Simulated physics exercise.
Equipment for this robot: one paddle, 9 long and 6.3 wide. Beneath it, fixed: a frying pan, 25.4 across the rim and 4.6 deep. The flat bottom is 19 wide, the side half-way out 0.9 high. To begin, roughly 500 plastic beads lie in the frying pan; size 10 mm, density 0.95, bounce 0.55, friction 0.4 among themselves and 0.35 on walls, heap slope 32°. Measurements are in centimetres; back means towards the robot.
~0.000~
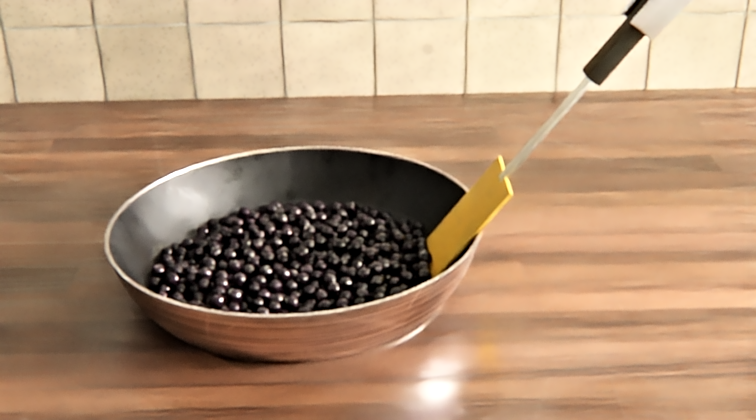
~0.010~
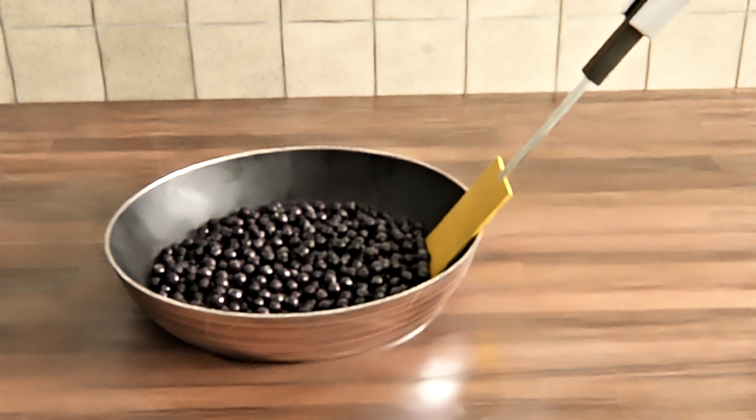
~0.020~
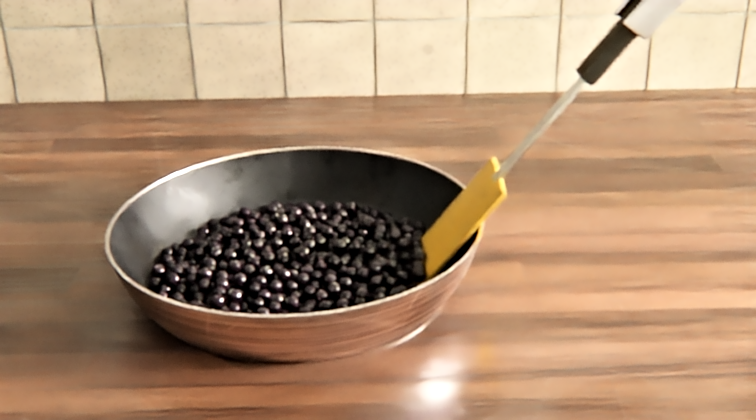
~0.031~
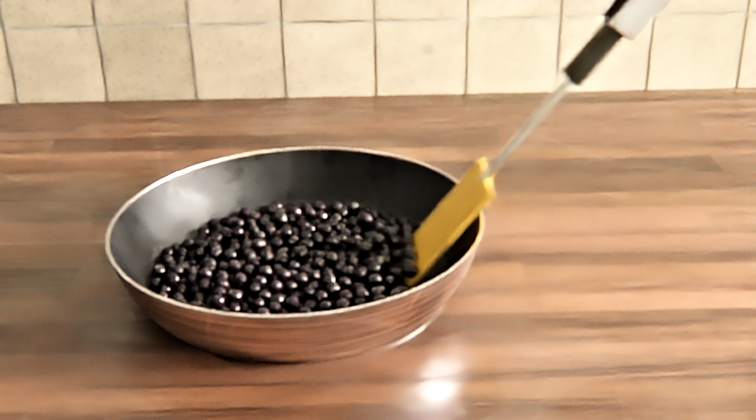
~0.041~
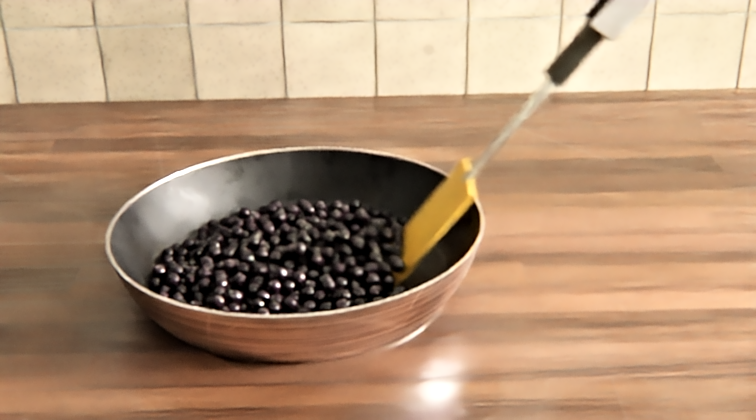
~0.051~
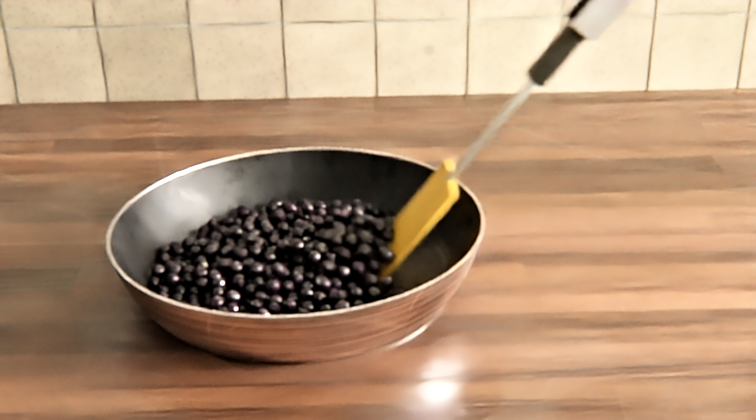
A yellow paddle moves left inside a frying pan, pushing a heap of dark beads.
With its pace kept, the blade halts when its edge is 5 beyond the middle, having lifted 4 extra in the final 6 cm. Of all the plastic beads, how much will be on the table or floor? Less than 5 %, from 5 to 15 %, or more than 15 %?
From 5 to 15 %.
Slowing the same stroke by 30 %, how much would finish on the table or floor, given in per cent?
Approx. 0 per cent.
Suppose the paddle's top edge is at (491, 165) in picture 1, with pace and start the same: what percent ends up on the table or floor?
10 percent or thereabouts.
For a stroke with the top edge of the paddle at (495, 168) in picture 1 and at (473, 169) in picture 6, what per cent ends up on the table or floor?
Roughly 0 %.
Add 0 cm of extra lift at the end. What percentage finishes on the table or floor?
Some 0 in a hundred.
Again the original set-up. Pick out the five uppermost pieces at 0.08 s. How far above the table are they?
I'd say close to 5 cm on average.
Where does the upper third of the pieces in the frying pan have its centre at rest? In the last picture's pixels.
The middle lies somewhere around (209, 253).
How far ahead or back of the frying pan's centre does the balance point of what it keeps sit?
The balance point lies close to 3.0 cm ahead.
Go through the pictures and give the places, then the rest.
In the first picture, paddle top edge at (506, 175), sloping 52°; upper third of the load around (306, 254), from x 155 to 430, top at y 205; 498 in the frying pan.
In the second picture, paddle top edge at (505, 175), sloping 52°; upper third of the load around (306, 254), from x 155 to 430, top at y 205.
In the third picture, paddle top edge at (499, 175), sloping 52°; upper third of the load around (309, 254), from x 155 to 430, top at y 205.
In the fourth picture, paddle top edge at (486, 176), sloping 52°; upper third of the load around (312, 253), from x 155 to 430, top at y 205.
In the fifth picture, paddle top edge at (469, 176), sloping 52°; upper third of the load around (315, 251), from x 155 to 430, top at y 205.
In the sixth picture, paddle top edge at (452, 177), sloping 52°; upper third of the load around (319, 249), from x 155 to 430, top at y 205; 498 in the frying pan.
By 0.08 s, sloping 52°, highest piece 6 above the table; 498 in the frying pan.
By 0.10 s, sloping 52°, highest piece 7 above the table; 498 in the frying pan.
By 0.31 s, sloping 52°, highest piece 4 above the table; 449 in the frying pan, 48 on the table or floor, 1 on the blade or in flight.
By 1.36 s, sloping 52°, highest piece 3 above the table; 449 in the frying pan, 49 on the table or floor.
Final count, 449 in the frying pan, 49 on the table or floor. That is 10 % on the table or floor.
